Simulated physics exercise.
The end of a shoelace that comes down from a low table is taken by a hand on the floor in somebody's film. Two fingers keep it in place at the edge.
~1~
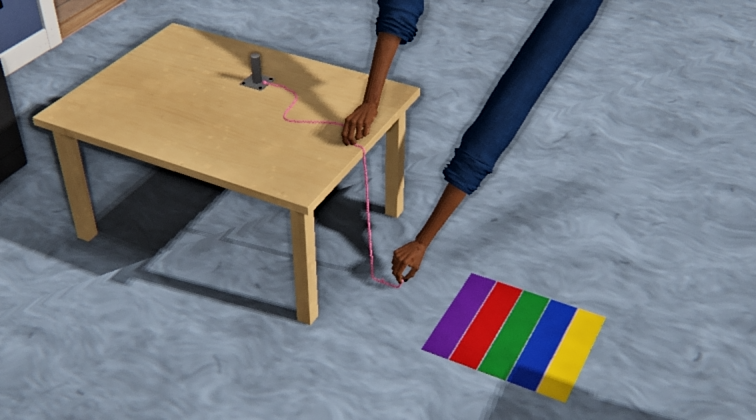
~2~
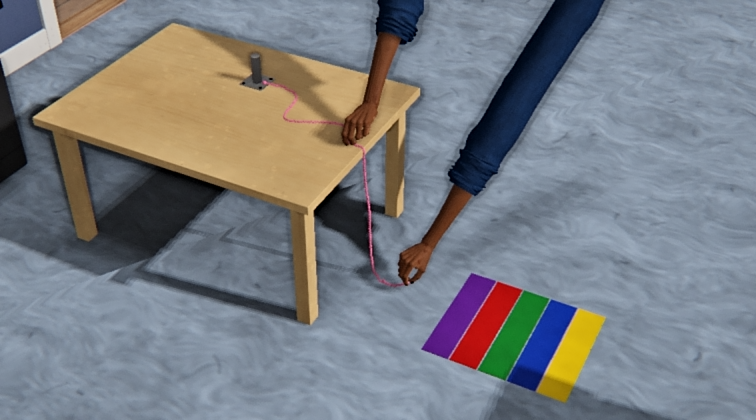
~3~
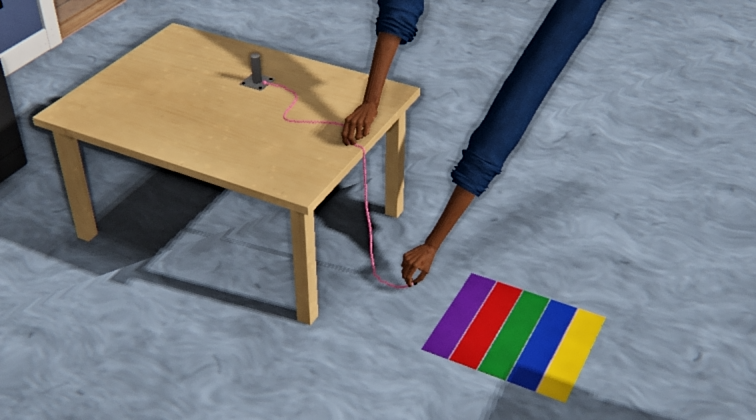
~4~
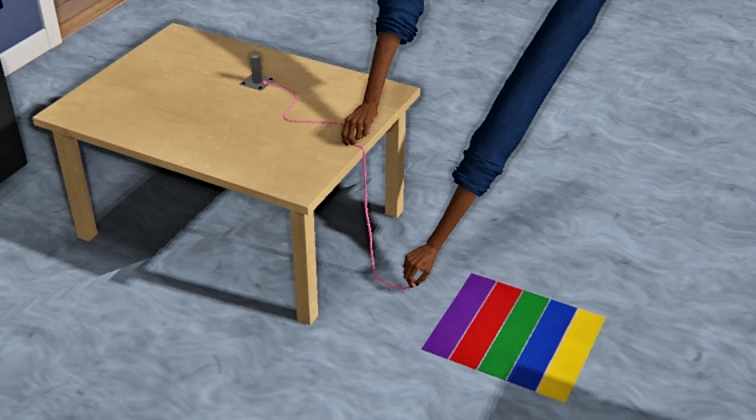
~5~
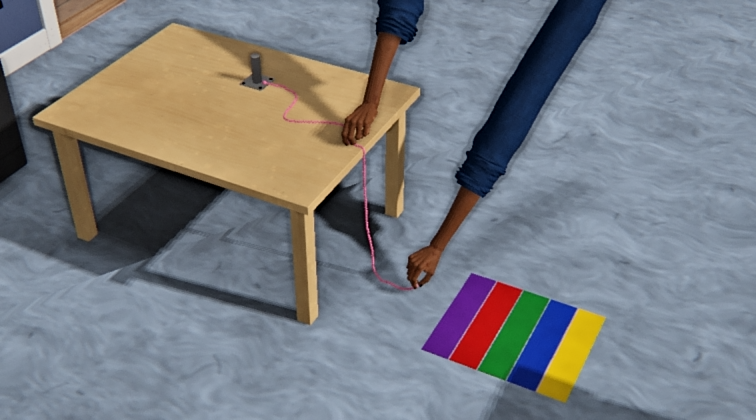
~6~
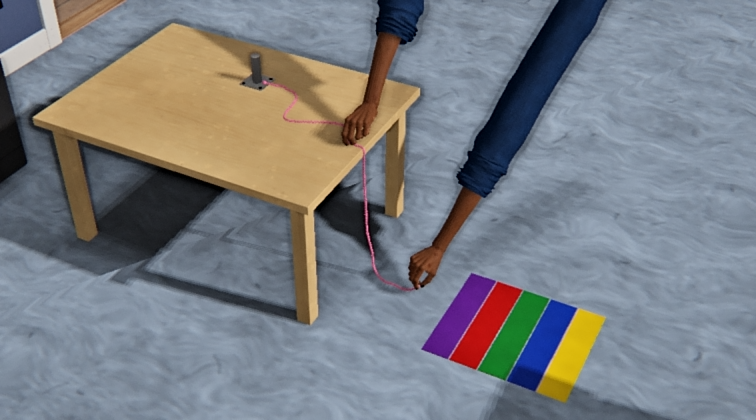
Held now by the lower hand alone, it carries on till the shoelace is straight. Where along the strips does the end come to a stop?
Above the blue strip.
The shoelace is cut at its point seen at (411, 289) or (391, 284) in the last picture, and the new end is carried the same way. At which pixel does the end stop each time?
It would be at (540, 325) in the first case and at (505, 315) in the second.
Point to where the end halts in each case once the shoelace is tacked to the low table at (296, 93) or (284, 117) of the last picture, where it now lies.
In order of the tries, close to (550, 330) and close to (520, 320).
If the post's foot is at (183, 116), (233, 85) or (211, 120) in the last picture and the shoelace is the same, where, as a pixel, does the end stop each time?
The spots are near (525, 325), (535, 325) and (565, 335).
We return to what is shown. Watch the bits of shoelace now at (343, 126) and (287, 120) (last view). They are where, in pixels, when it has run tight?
Around (370, 141); the other one around (328, 117).
Soon after, end near (500, 314); over red.
Then, end near (534, 326); over blue.
At full stretch, end near (554, 333); over blue. It gets as far as the blue strip.
